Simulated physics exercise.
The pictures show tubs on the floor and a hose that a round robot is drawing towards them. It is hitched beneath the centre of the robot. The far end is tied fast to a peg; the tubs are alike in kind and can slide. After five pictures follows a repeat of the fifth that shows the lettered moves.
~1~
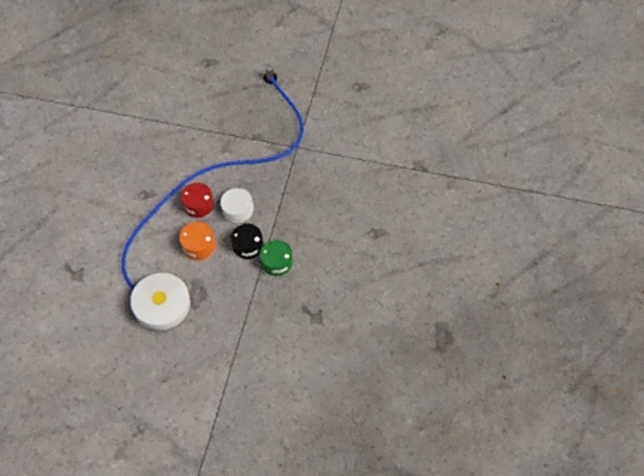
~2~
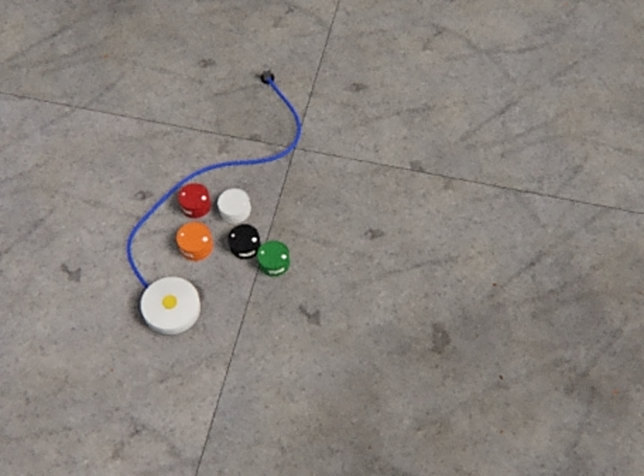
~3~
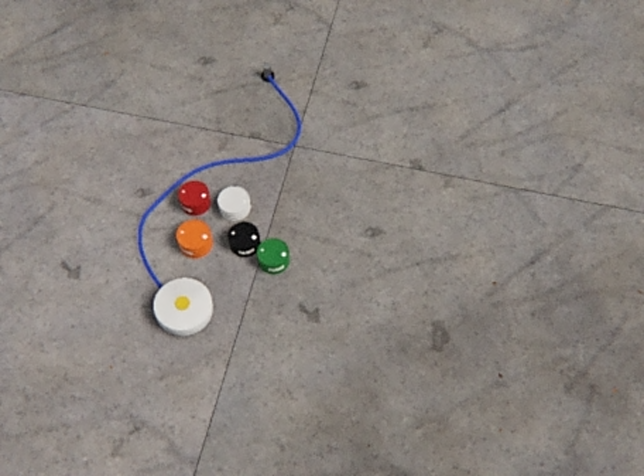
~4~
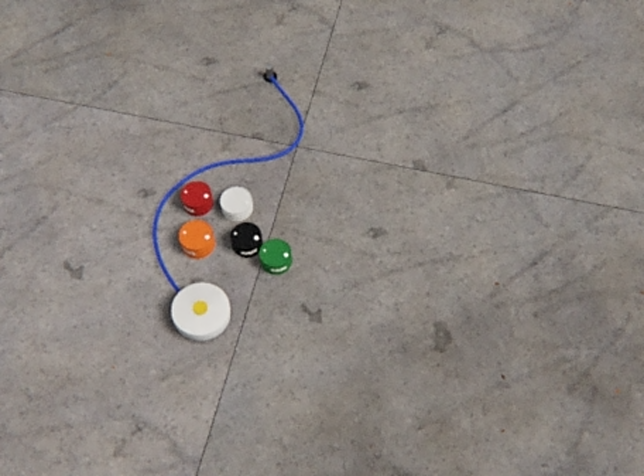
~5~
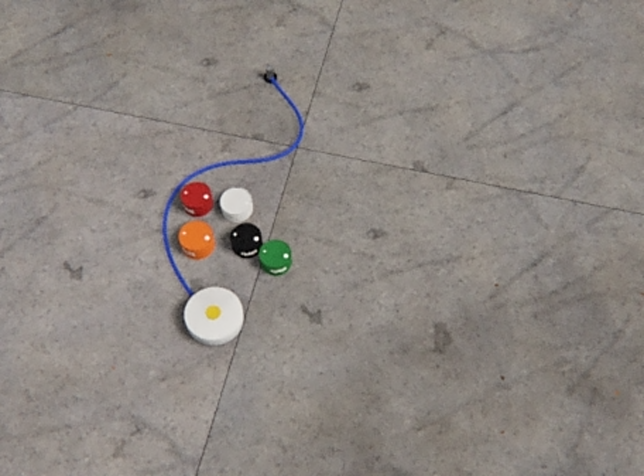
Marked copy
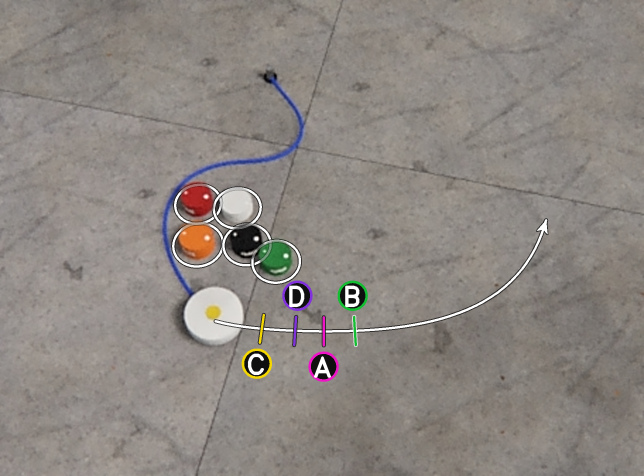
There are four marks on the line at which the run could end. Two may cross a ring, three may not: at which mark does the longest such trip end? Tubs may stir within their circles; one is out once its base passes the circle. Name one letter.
The limit holds up to B.
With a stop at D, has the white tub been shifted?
No.
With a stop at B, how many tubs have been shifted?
By then, two.
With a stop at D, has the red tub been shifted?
By then, no.
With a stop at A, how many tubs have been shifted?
By then, none.
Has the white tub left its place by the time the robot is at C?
By then, no.
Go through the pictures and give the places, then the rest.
In the first picture, peg (270, 73); orange tub (198, 241); black tub (247, 241).
In the second picture, robot (171, 306); red tub (195, 201).
In the third picture, robot (184, 308); green tub (274, 256).
In the fourth picture, robot (202, 312); orange tub (197, 240).
In the fifth picture, robot (214, 317); red tub (197, 200); white tub (237, 205); green tub (276, 258).
On the marked copy, A at (324, 331); B at (355, 331); C at (262, 329); D at (295, 331); the route from (215, 321) via (414, 325) to (546, 220).
Taking B. A third of the way, robot (264, 325).
Two thirds of the way, robot (312, 327).
When it is over, robot (355, 327); orange tub (218, 229); red tub (207, 201); two over the rings.
As for the rest, A is within the limit but short; C is within the limit but short; D is within the limit but short.
